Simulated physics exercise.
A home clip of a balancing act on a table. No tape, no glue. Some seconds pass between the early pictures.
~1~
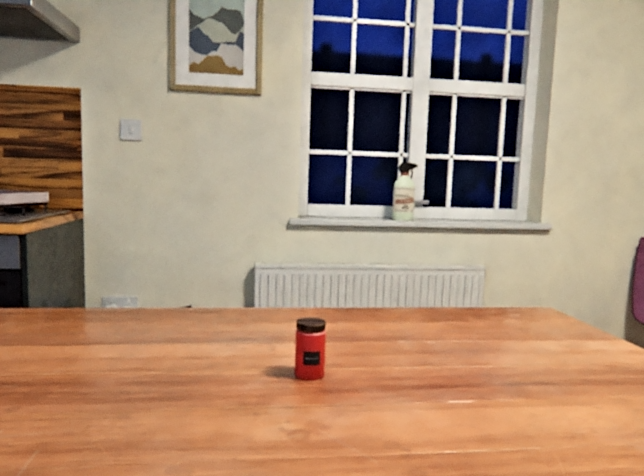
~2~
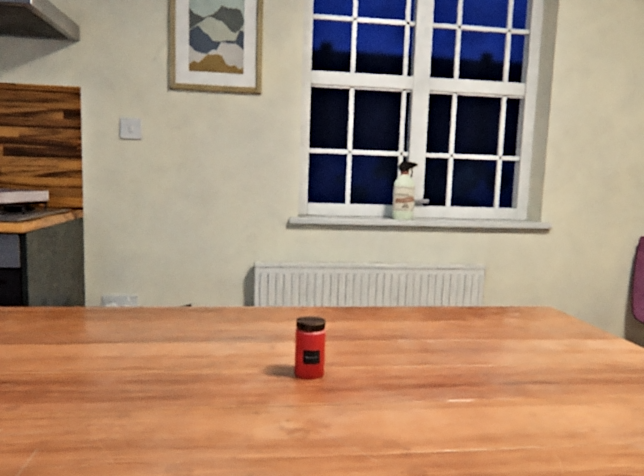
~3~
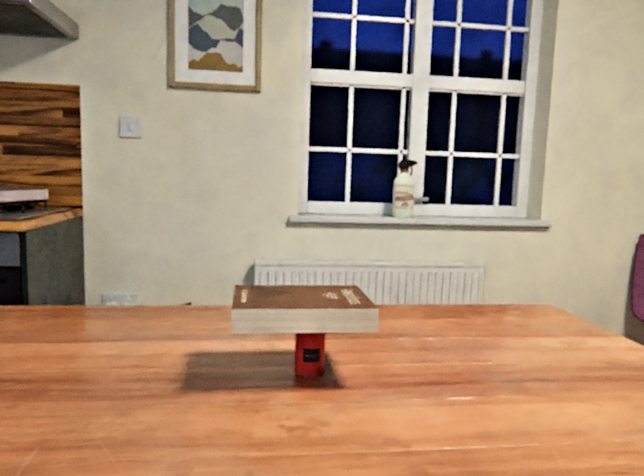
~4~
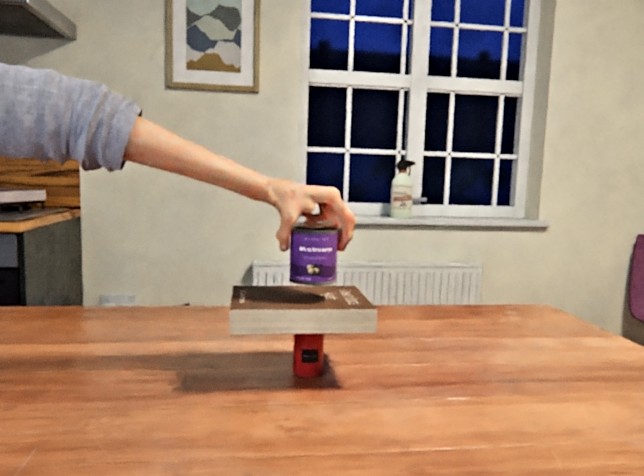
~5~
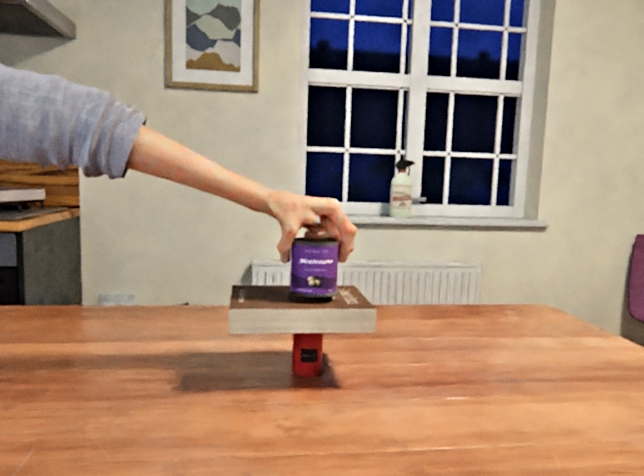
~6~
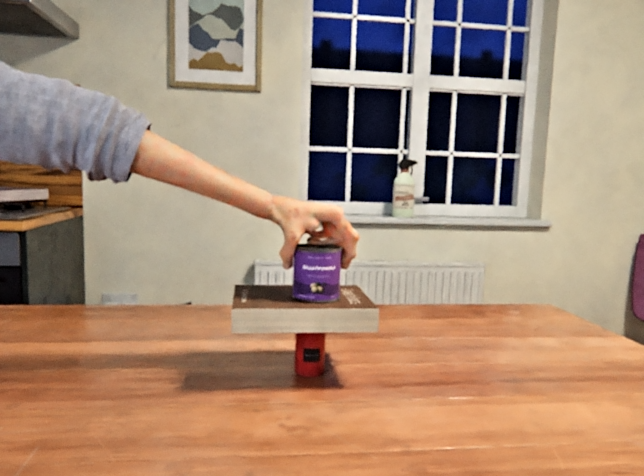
On a wooden table, a book rests on a red jar before a hand lowers a purple tin onto it.
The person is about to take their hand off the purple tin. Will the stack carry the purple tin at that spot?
The stack stays up.
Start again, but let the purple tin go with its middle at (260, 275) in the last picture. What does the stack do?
Then it gives way.
Then, 0.70 s later than the last frame, all is still.
Then, 1.70 s later than the last frame, purple tin resting near (317, 273).
When it is over, all 3 as before. End places, in pixels of the last picture, purple tin near (317, 273). The stack keeps its balance.
